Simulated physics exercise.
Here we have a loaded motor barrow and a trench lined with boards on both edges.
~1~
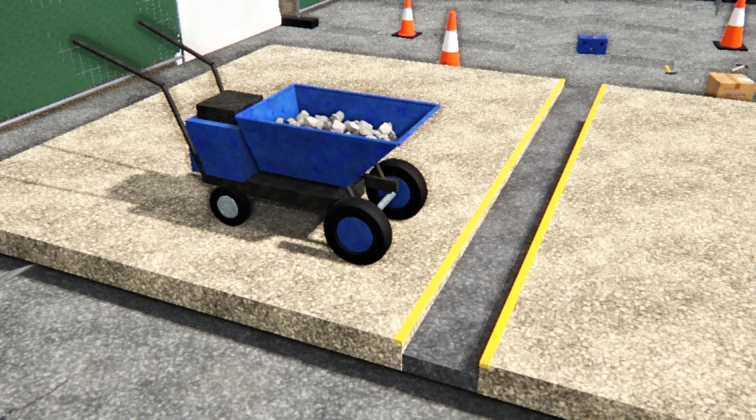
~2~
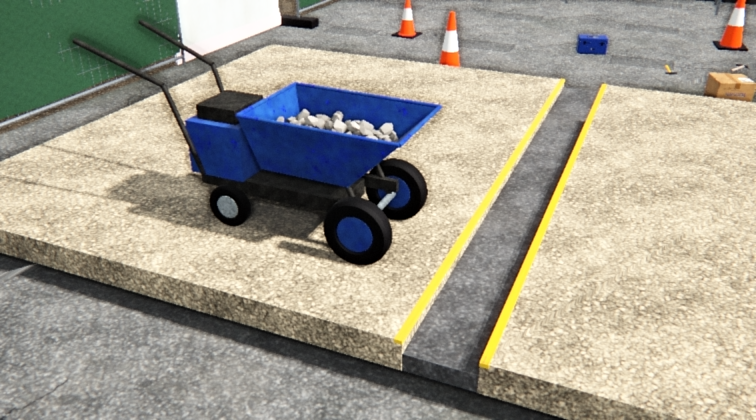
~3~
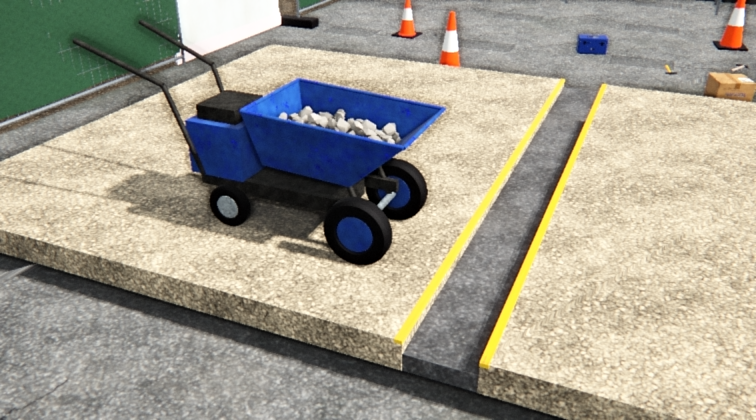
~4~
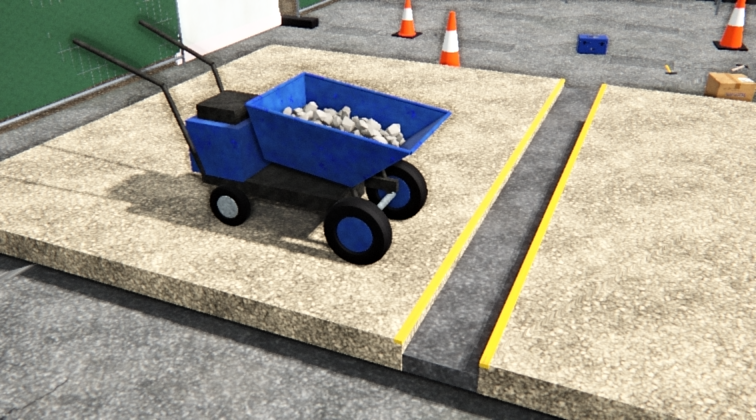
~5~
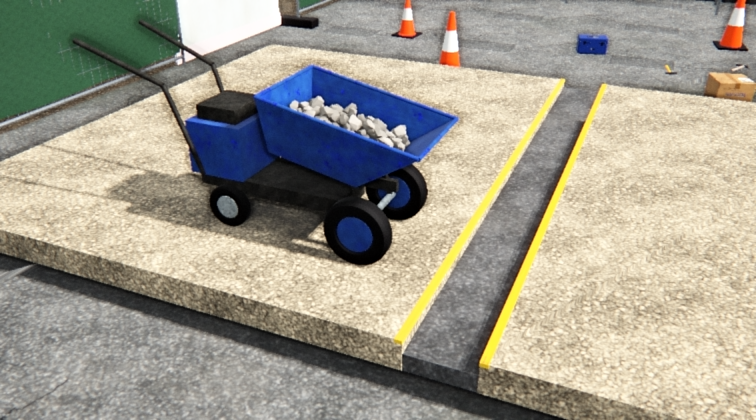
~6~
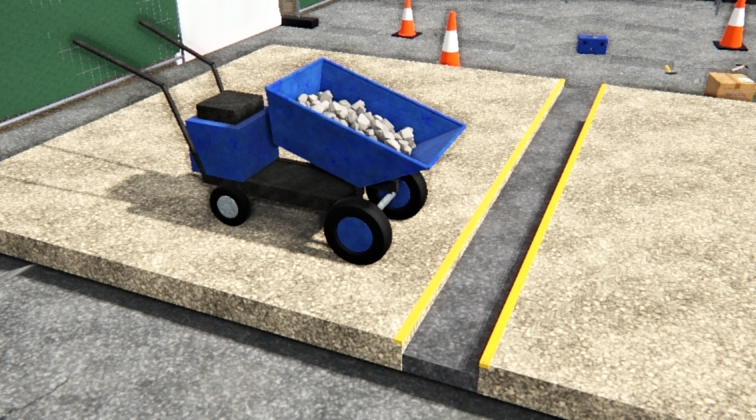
On a gravelly slab beside a board-edged trench, a blue motor barrow standing still, its stone-filled skip slowly tilting forward to the right.
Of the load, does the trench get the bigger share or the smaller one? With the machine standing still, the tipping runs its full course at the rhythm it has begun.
Greater share.
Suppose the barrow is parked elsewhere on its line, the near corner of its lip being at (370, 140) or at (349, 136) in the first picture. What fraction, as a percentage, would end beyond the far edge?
Roughly 10 per cent at the first spot and 0 per cent at the second.
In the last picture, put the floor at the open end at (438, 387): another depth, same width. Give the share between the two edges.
Estimate: Approx. 90 per cent.
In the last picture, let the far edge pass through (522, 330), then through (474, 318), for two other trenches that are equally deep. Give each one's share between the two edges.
The first try gives 90 percent, then the second gives 30 percent.
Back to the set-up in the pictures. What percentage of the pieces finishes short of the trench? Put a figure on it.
Estimate: Around 0 per cent.
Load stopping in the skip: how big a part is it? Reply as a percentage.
I'd say close to 5 percent.
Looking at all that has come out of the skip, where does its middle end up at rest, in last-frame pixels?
Close to (504, 268) in the last picture.
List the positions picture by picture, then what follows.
In the first frame, lip of the skip at (398, 145), level; top of the load at (321, 136), broken stones; first edge of the trench at (421, 304); far edge at (501, 325), the trench over half as wide as the skip, and shallow for its width.
In the second frame, lip of the skip at (399, 146), level; top of the load at (322, 136).
In the third frame, lip of the skip at (404, 148), tipped barely; top of the load at (309, 128).
In the fourth frame, lip of the skip at (410, 153), tipped a little; top of the load at (314, 125).
In the fifth frame, lip of the skip at (418, 160), tipped a little; top of the load at (316, 113).
In the sixth frame, lip of the skip at (428, 168), tipped clearly; top of the load at (325, 108); first edge of the trench at (421, 304); far edge at (501, 325).
Soon, skip tipped steeply; all in the skip.
A while on, skip tipped steeply; most in the skip; about a quarter in or heaped over the trench; a stray few beyond it; a stray few falling.
Towards the end, skip tipped right over; a small part in the skip; about two thirds in or heaped over the trench; about a quarter beyond it.
Finally, skip tipped right over; a stray few in the skip; about two thirds in or heaped over the trench; about a quarter beyond it.
